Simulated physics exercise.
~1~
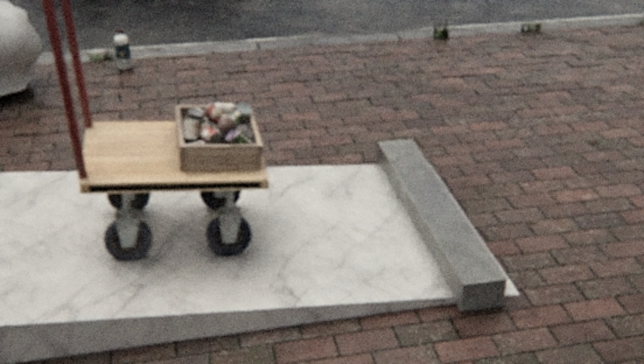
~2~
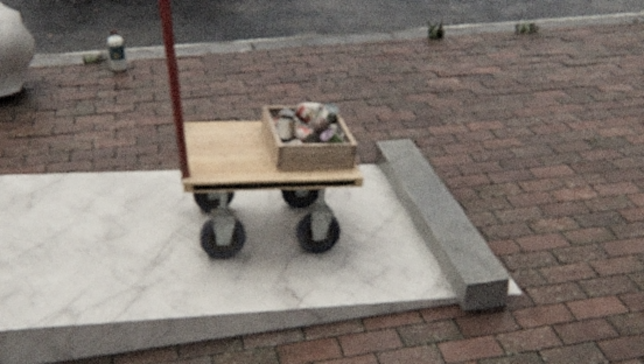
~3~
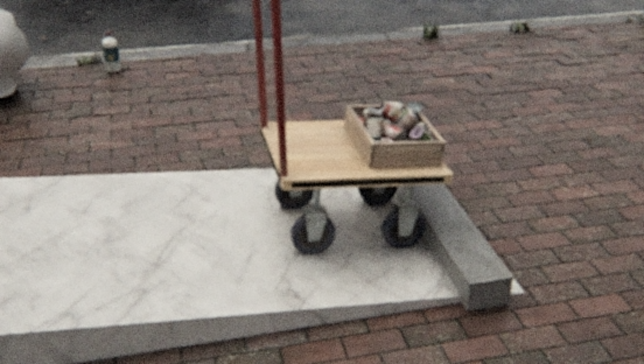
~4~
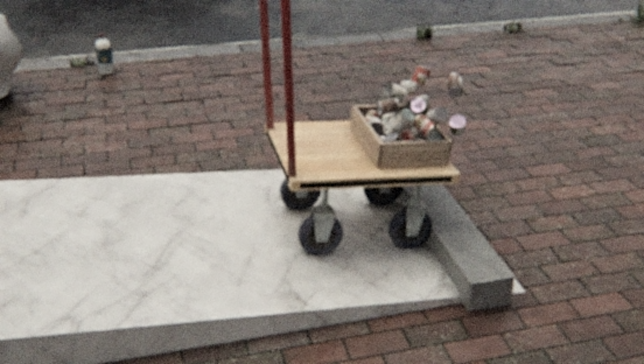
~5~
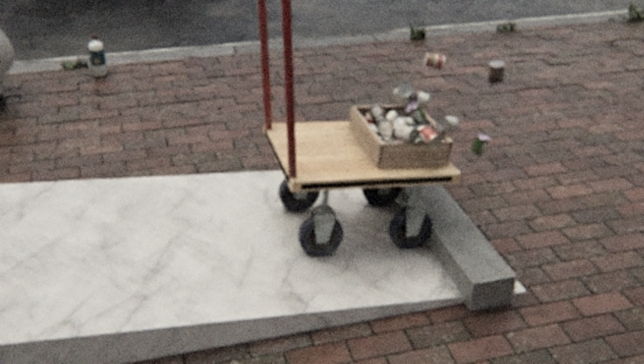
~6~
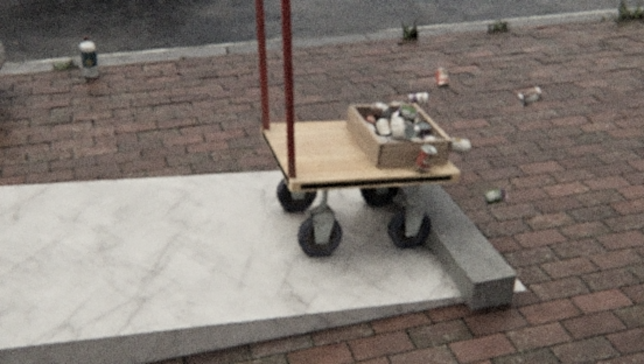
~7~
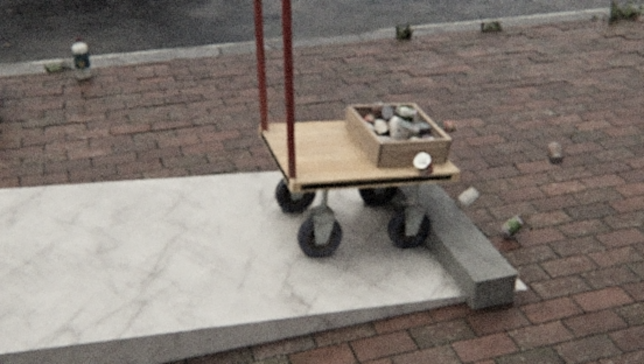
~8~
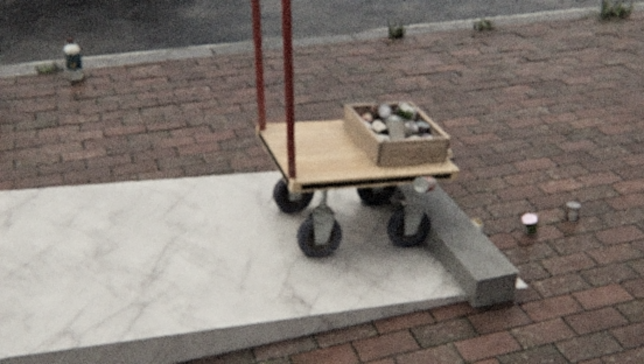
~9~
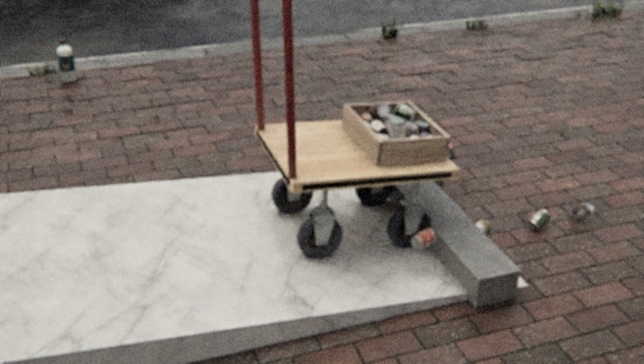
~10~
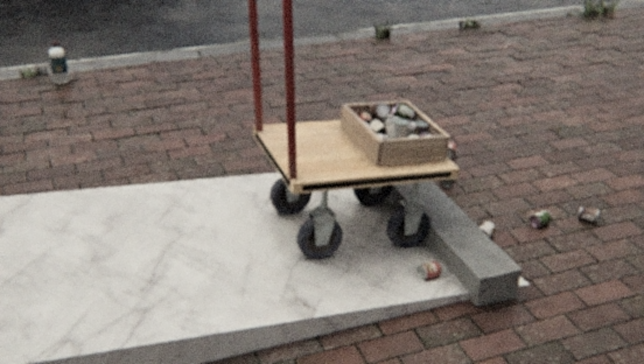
Flat cart rolling right down a pale ramp and stopping at a grey kerb, several small tins flying from its wooden tub onto bricks.
